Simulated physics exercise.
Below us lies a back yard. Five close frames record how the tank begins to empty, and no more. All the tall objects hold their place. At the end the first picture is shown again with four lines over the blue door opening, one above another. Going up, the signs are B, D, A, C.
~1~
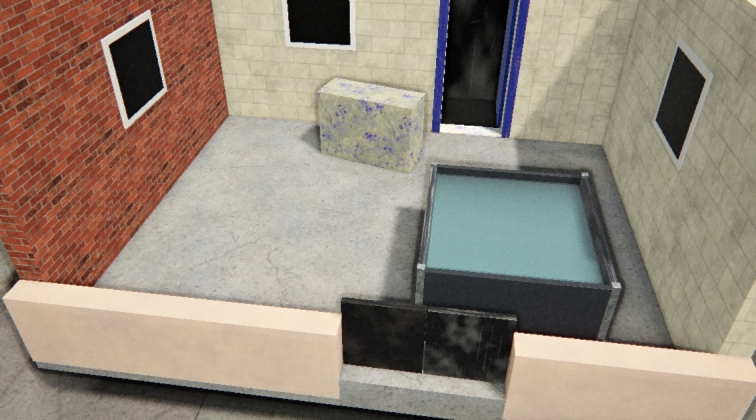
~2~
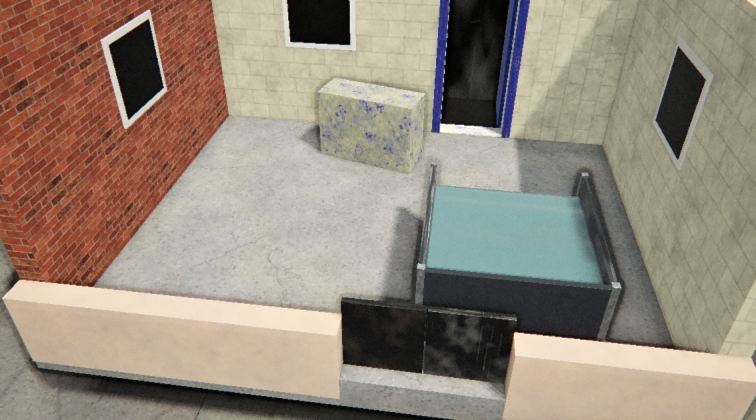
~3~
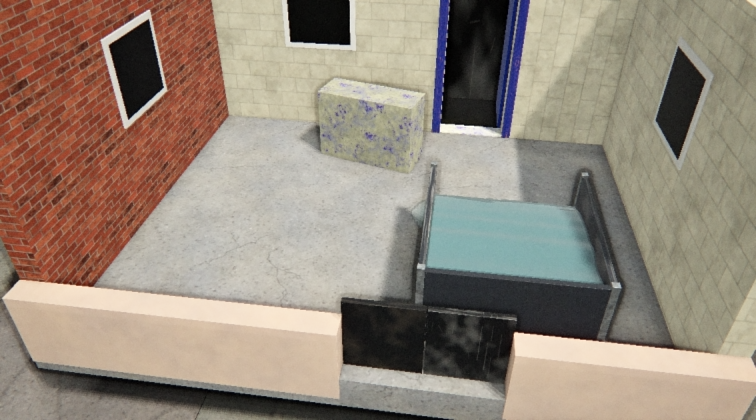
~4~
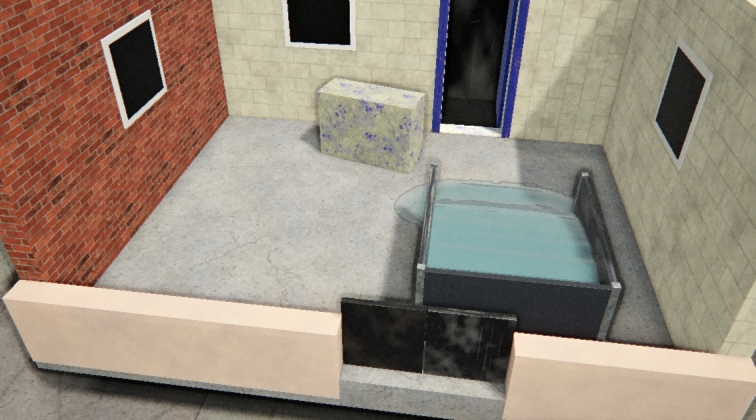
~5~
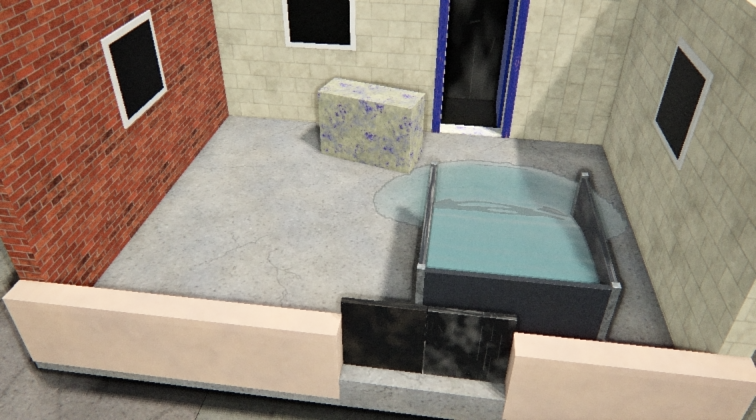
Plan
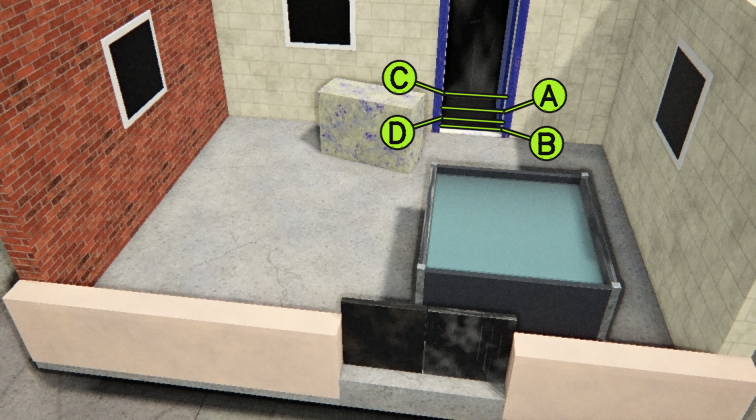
To begin with, water rests in a dark-walled tank in a back yard, near a blue doorway and a shut black gate. The tank's back wall disappears, and the water slumps out through the open side, then spreads in a thin, rounded sheet across the grey ground to the left and right.
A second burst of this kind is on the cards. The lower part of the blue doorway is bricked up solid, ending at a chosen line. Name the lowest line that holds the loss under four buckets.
Line A.
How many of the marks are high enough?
Two of them.
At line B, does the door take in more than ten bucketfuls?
Yes.
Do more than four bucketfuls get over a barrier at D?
Yes, it does.
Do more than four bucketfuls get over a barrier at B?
Yes.
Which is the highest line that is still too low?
That would be D.
On the marked copy, A at (473, 109); B at (471, 127); C at (474, 95); D at (472, 120); from the bottom up B, D, A, C.
For line A, a splash gets over, under a bucket.
For line B, dozens of bucketfuls pour in.
For line C, nothing gets over.
For line D, about 11 bucketfuls get in.
